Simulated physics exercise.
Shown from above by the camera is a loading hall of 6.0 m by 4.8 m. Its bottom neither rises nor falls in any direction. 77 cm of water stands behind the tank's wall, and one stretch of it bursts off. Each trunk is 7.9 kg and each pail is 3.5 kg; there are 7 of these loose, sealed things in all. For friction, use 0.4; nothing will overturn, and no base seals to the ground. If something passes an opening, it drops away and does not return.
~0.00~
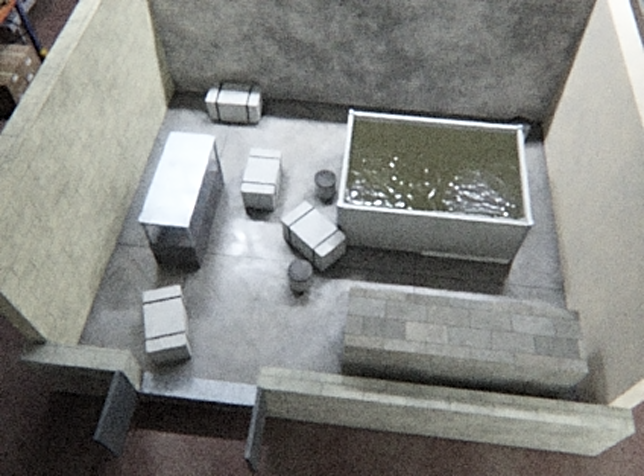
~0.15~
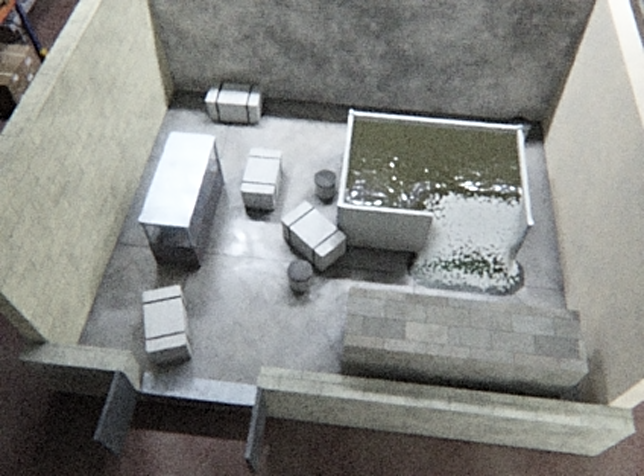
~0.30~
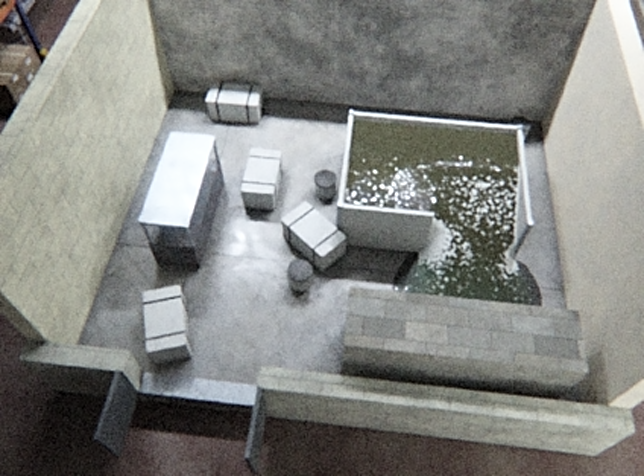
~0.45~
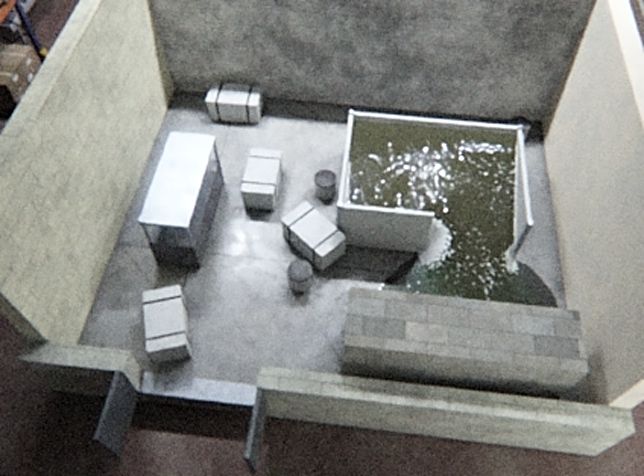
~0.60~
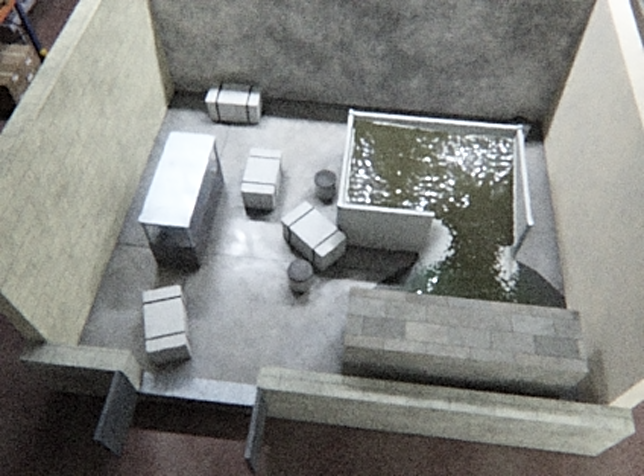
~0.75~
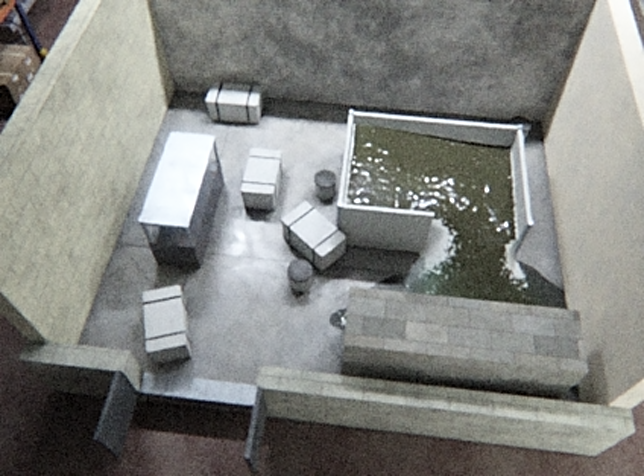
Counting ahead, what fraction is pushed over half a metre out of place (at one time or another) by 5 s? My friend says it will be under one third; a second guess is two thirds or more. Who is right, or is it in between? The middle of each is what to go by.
The second guess is right.
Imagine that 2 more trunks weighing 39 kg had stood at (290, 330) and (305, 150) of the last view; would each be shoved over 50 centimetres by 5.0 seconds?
In order: Smaller and smaller.
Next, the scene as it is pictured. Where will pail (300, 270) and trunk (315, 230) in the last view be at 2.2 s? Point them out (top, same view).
First one near (223, 201), second near (292, 188).
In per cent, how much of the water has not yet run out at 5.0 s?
I'd say some 98 percent hasn't gone yet.
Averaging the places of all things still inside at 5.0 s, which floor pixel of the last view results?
I'd put it close to (273, 163) in the last view.
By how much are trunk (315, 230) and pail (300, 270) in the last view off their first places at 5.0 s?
Respectively, 140 cm and 300 cm.
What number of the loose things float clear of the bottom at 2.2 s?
1.
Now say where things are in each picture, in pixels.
In the first picture, a trunk at (262, 170), on the bottom; a pail at (521, 123) rests on the ground; 3.5 m2 under water; 0 of 7 have shifted.
In the second picture, a trunk at (262, 170), on the bottom; a pail at (521, 123) rests on the ground; water covers 4.3 m2; 0 of 7 have shifted.
In the third picture, a trunk at (262, 170) rests on the ground; a pail at (521, 123) rests on the ground; 5.4 m2 under water; 0 of 7 have shifted.
In the fourth picture, a trunk at (262, 170) rests on the ground; a pail at (521, 123), on the bottom; water covers 6.0 m2; 0 of 7 have shifted.
In the fifth picture, a trunk at (262, 170) rests on the ground; a pail at (521, 123) rests on the ground; 6.3 m2 under water; 0 of 7 have shifted.
In the sixth picture, a trunk at (262, 170), on the bottom; a pail at (521, 123) rests on the ground; 6.4 m2 under water; 0 of 7 have shifted.
After 1.1 s 0 of 7 are over 50 cm from their spots; 0 afloat.
After 2.2 s 2 of 7 are over 50 cm from their spots; 1 afloat.
After 3.5 s 5 of 7 are over 50 cm from their spots; 3 afloat.
After 5.0 s 5 of 7 are over 50 cm from their spots, and 6 have been at some point; 6 afloat.
